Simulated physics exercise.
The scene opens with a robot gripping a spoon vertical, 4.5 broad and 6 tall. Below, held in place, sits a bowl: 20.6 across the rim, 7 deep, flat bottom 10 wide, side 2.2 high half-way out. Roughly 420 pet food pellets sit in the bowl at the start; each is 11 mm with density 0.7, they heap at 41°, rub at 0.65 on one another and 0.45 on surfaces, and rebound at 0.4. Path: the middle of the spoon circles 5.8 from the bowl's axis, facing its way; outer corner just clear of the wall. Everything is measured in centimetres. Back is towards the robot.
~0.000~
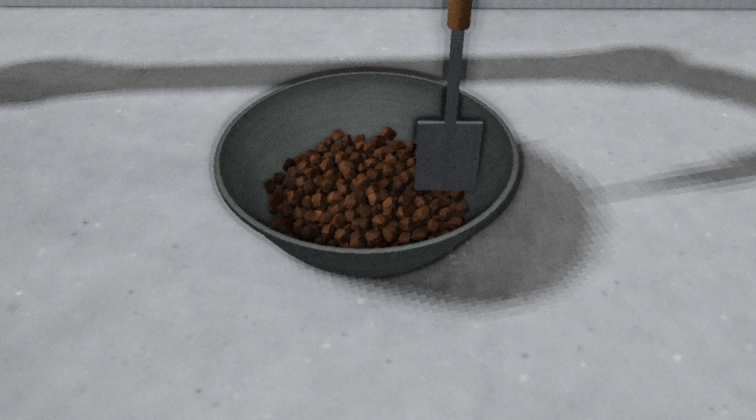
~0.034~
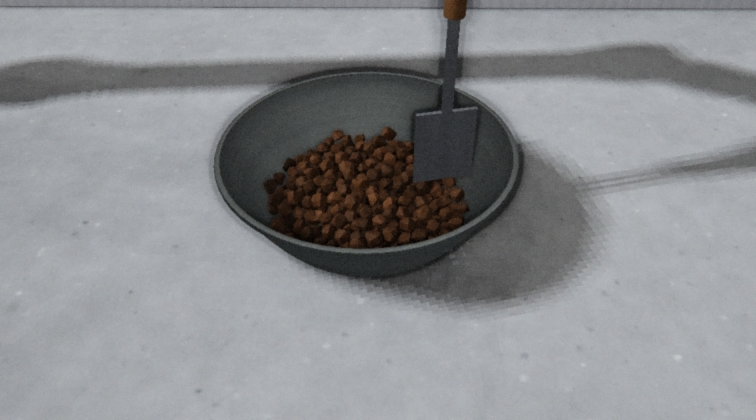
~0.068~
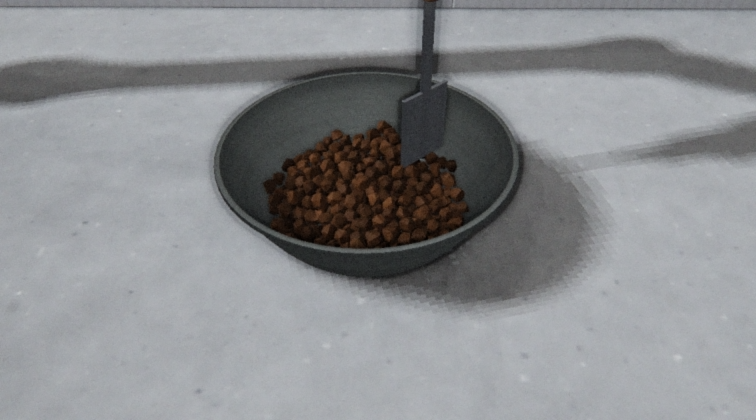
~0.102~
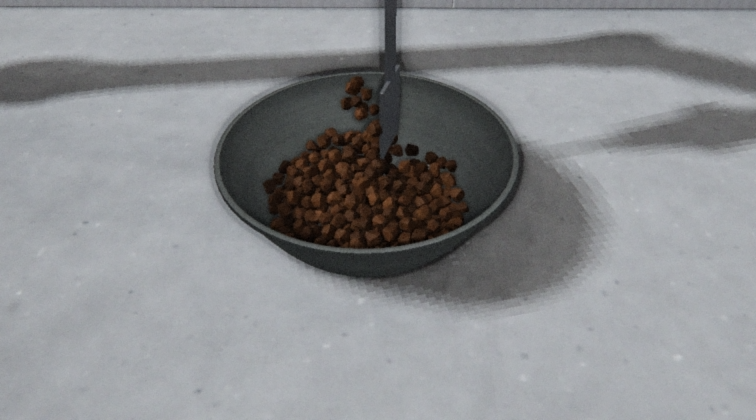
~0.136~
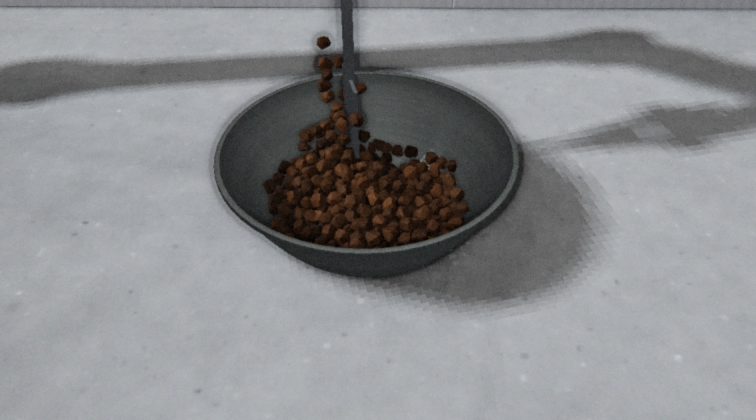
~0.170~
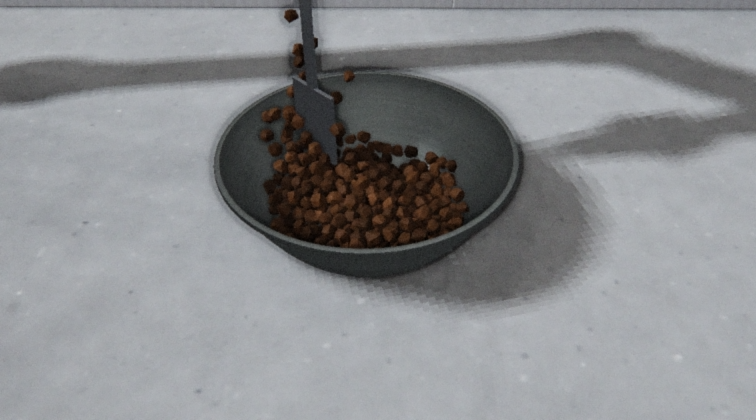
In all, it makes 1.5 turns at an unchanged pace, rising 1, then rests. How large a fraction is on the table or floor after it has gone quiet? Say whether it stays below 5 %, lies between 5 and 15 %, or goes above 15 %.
It lies between 5 and 15 %.
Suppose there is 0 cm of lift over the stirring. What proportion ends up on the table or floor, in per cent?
I'd put it at about 20 per cent.
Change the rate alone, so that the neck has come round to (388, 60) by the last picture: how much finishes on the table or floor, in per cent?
I'd put it close to 0 per cent.
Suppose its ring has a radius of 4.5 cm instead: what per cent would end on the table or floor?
Some 20 percent would.
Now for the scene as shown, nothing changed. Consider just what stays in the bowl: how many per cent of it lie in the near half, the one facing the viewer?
I'd say around 50 per cent.
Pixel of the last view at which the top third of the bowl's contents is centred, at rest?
Centre, approx.: (368, 191).
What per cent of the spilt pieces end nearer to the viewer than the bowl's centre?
Around 30 percent of the pieces.
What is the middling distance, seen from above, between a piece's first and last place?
Something near 1 cm, measured level.
By 0.34 s, 290° round, highest piece 9 above the table; 407 in the bowl, 7 on the table or floor, 5 in flight or on the tool.
By 0.51 s, 85° round, highest piece 9 above the table; 384 in the bowl, 21 on the table or floor, 14 in flight or on the tool.
By 0.80 s, 180° round, highest piece 4 above the table; 381 in the bowl, 38 on the table or floor.
By 1.50 s, 180° round, highest piece 4 above the table; 381 in the bowl, 38 on the table or floor.
Final count, 381 in the bowl, 38 on the table or floor. That is 9 % on the table or floor.
